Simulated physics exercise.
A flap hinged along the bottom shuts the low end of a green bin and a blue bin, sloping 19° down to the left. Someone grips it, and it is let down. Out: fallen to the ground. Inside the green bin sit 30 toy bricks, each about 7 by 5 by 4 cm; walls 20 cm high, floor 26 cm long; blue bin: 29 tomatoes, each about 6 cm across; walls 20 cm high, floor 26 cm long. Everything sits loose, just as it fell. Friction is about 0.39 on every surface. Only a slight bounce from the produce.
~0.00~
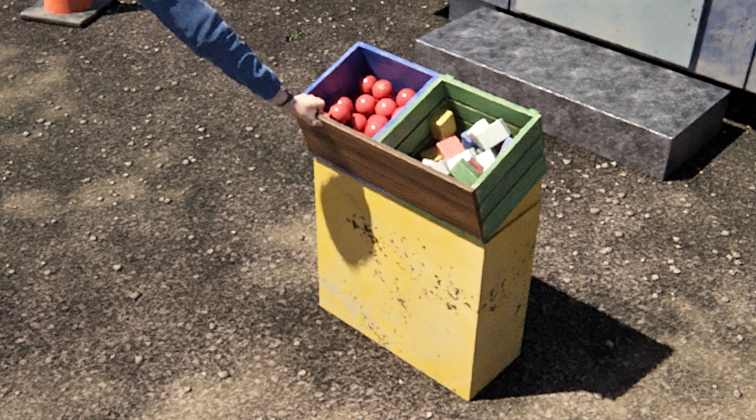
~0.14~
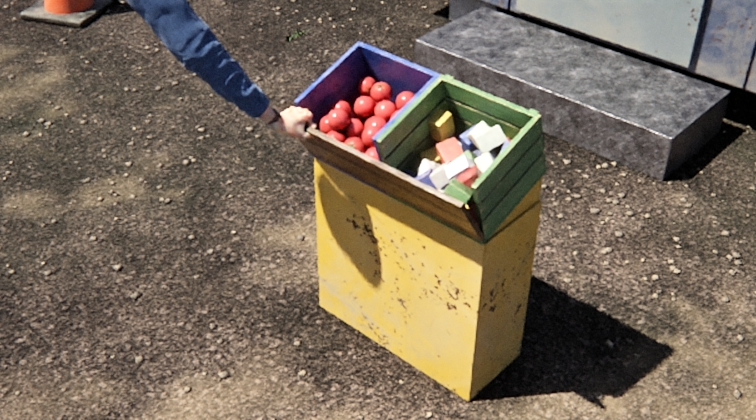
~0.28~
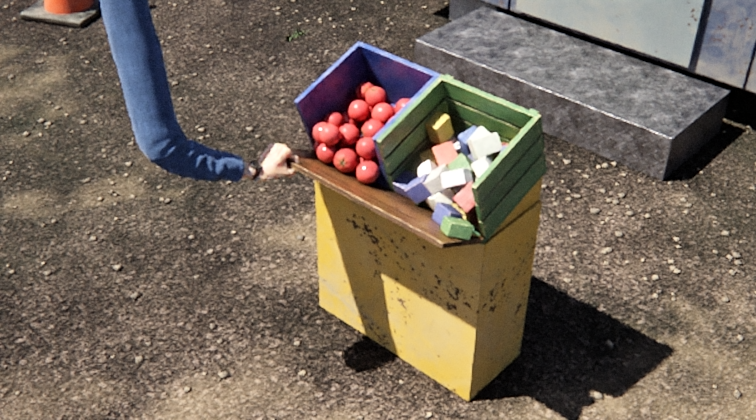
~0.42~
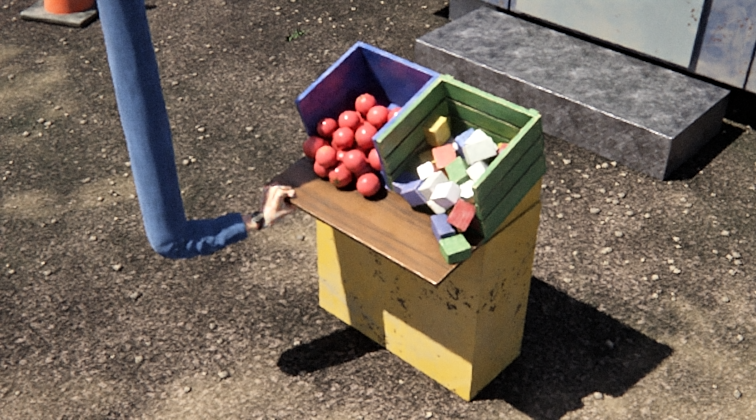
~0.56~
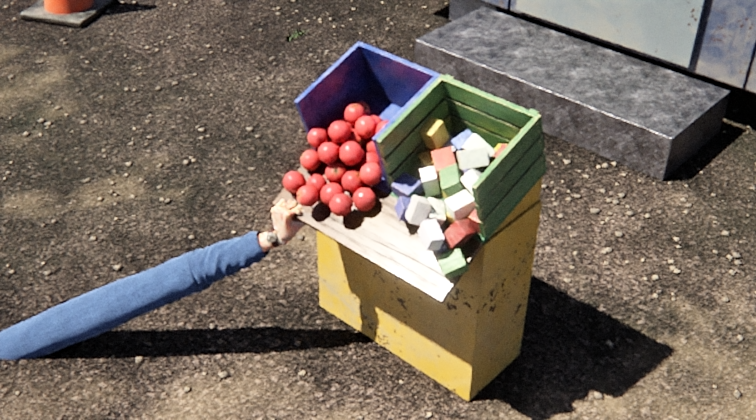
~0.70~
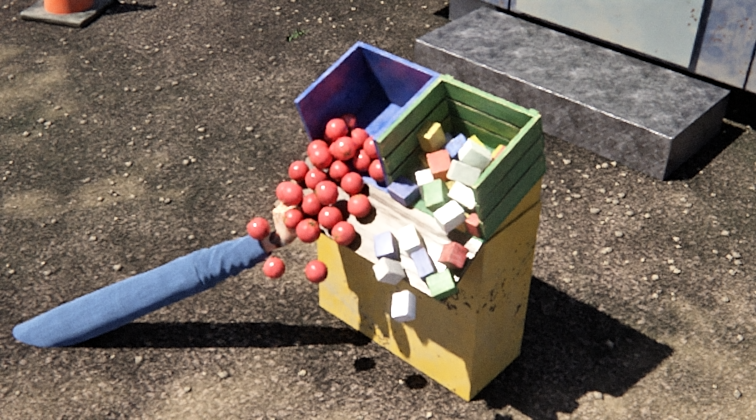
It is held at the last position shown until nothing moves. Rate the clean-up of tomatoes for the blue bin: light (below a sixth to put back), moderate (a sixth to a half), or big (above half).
Big.
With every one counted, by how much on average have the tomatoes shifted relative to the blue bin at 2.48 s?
About 118 cm to the left.
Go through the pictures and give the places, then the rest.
In the first picture (places track the rim corner closest to us here), blue bin (its farthest corner) (357, 45); green bin (473, 187); flap down by 0°; none in free fall.
The second picture shows blue bin (357, 45); flap down by 14°.
The third picture shows blue bin (357, 45); flap down by 45°.
The fourth picture shows blue bin (357, 45); flap down by 79°.
The fifth picture shows blue bin (357, 45); flap down by 102°.
The sixth picture shows blue bin (357, 45); green bin (473, 187); flap down by 105°; 1 falling or fallen, the lowest tomato at (275, 268).
After 0.98 s, the green bin is down by 7 of 30 and the blue bin is down by 19 of 29.
After 1.34 s, the green bin is down by 13 of 30 and the blue bin is down by 29 of 29.
After 1.84 s, the green bin is down by 17 of 30 and the blue bin is down by 29 of 29.
Final count (at 2.48 s), the green bin is down by 19 of 30 and the blue bin is down by 29 of 29. Asked share, 29 of 29, 100 per cent.
